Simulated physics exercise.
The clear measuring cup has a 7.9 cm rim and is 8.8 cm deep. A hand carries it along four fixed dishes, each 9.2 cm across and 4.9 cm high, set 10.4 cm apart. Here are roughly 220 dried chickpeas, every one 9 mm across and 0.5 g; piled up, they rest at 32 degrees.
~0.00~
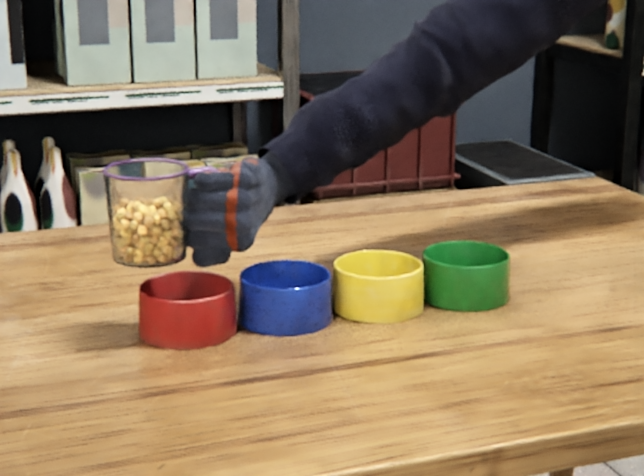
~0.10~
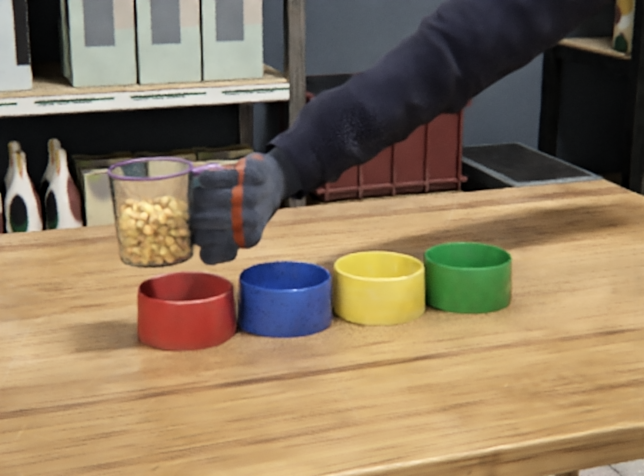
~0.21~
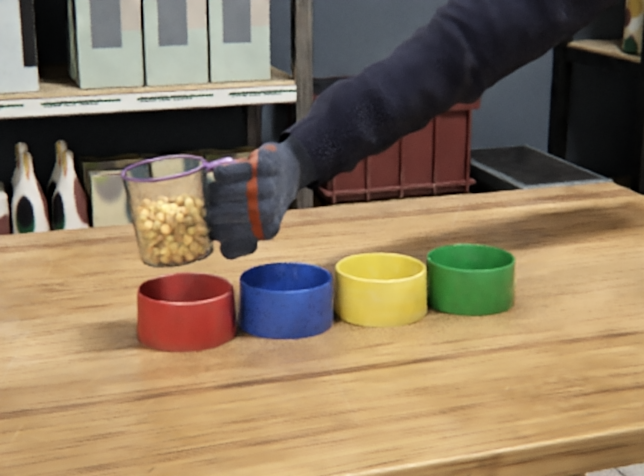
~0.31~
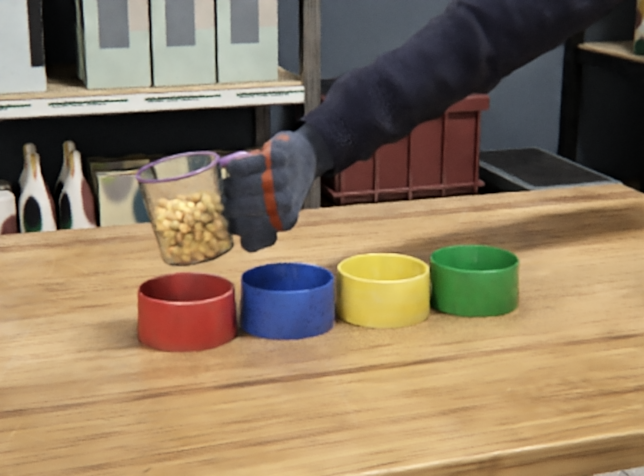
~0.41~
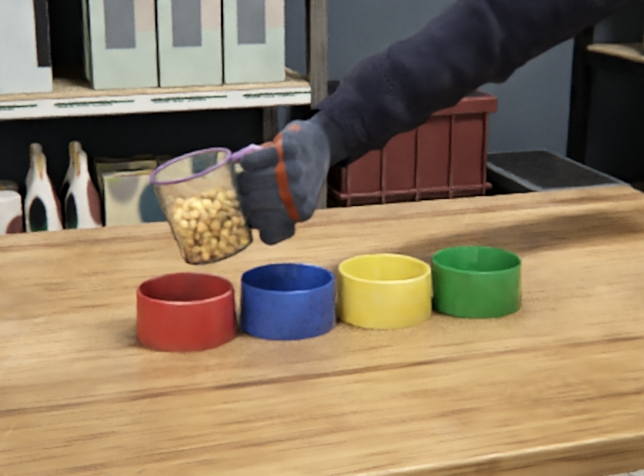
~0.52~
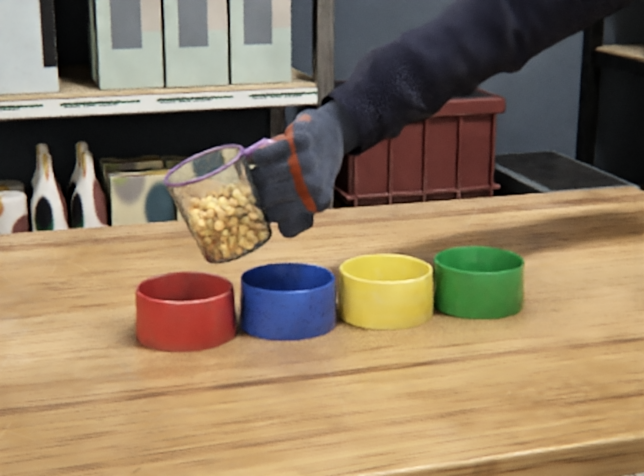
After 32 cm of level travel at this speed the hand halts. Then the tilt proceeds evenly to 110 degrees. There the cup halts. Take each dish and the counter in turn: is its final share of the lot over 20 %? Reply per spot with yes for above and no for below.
Red dish: No, below. Blue dish: No, below. Green dish: No, below. Yellow dish: Yes, above. Counter: No, below.
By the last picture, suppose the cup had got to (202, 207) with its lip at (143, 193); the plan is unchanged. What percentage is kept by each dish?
Per cent kept: Red 0; blue 70; green 0; yellow 30.
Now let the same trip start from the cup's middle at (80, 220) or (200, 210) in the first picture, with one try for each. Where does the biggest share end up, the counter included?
First try: Yellow; second try: Green.
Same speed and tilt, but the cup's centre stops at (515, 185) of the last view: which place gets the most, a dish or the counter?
Result: Biggest portion at green.
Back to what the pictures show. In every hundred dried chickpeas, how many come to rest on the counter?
I'd put it near 0 per cent.
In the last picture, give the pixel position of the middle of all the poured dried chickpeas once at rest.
Close to pixel (389, 292).
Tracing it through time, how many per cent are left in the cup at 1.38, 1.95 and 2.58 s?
About 100, 100, 50.
After 1.38 s, tilt 63 degrees; cup holds 100 %.
After 1.95 s, tilt 90 degrees; cup holds 100 %.
Then, at 2.58 s, tilt 110 degrees; cup holds 50 %, yellow 50 %.
At rest (3.6 s), red 0 %, blue 0 %, green 0 %, yellow 100 %, counter 0 %.
